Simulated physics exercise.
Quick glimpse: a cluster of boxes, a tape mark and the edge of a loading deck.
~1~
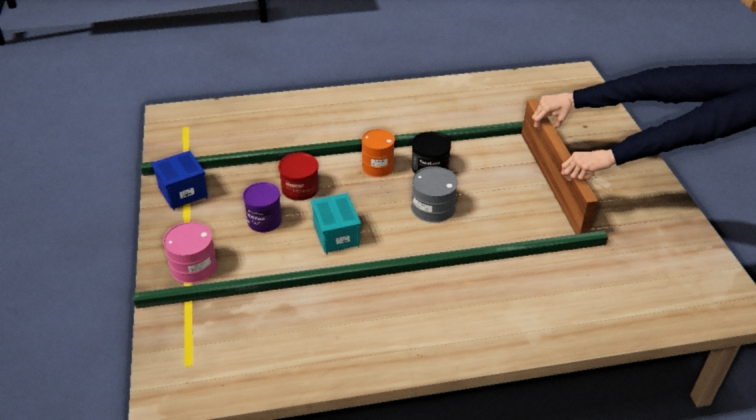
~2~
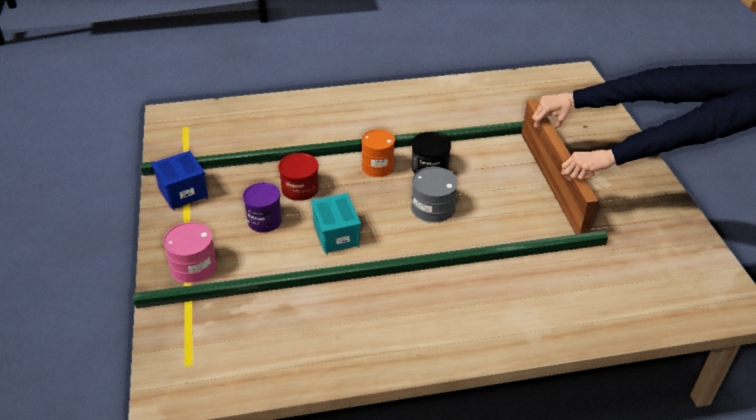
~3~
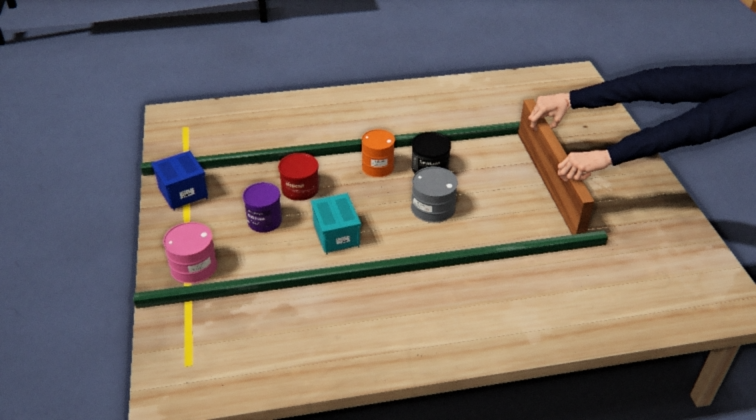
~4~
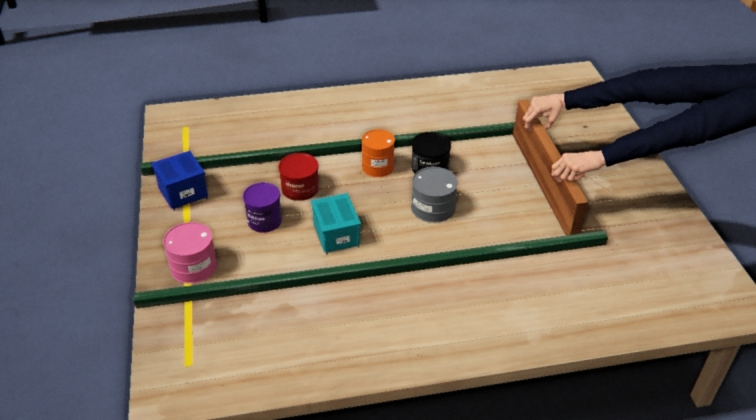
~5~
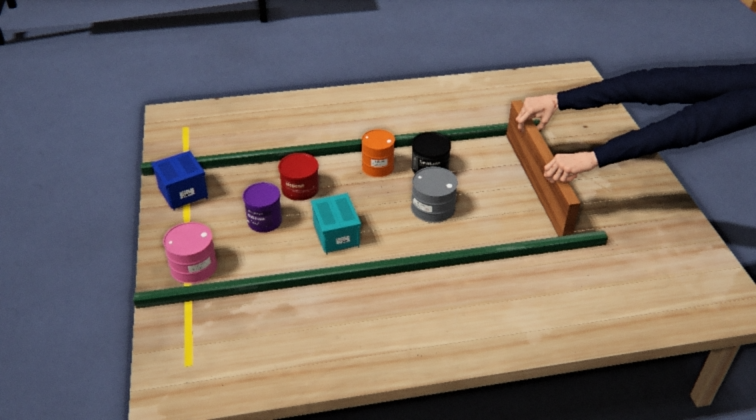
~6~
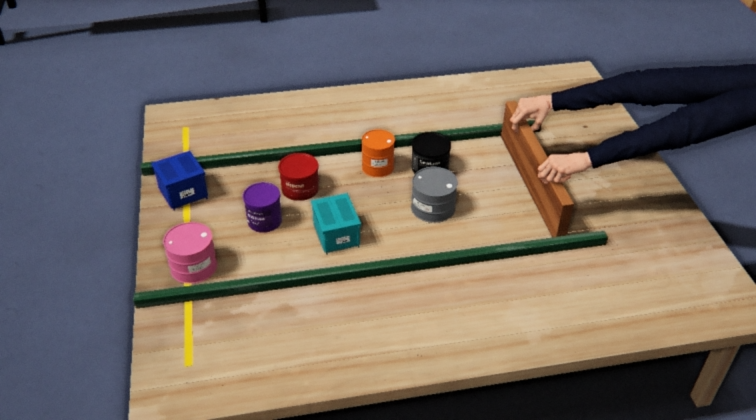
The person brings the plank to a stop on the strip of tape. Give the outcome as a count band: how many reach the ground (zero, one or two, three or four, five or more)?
Three or four reach the ground.
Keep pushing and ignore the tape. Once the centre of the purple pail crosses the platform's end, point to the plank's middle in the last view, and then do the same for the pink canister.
With the purple pail it sits around (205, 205), with the pink canister around (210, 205).
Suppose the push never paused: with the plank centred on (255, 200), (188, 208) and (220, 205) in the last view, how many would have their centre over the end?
Over the end: 0, 4, 1.
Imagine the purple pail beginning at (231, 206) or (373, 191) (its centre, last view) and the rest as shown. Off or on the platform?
Lab note: Purple pail, try one goes down; try two rests in place.
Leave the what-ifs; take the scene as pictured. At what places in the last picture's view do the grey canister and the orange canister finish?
(161, 229) and (167, 170), roughly.
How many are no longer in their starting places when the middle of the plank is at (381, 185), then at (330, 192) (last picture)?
In order, the tallies are 4 and 5.
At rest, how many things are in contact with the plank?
At rest, 4 are in contact.
Soon after, none off yet; blue tote at rest near (181, 181); pink canister at rest near (191, 253); purple pail at rest near (263, 208).
At rest, the number that fall off is three or four; fallen, red pail, purple pail, pink canister and blue tote.
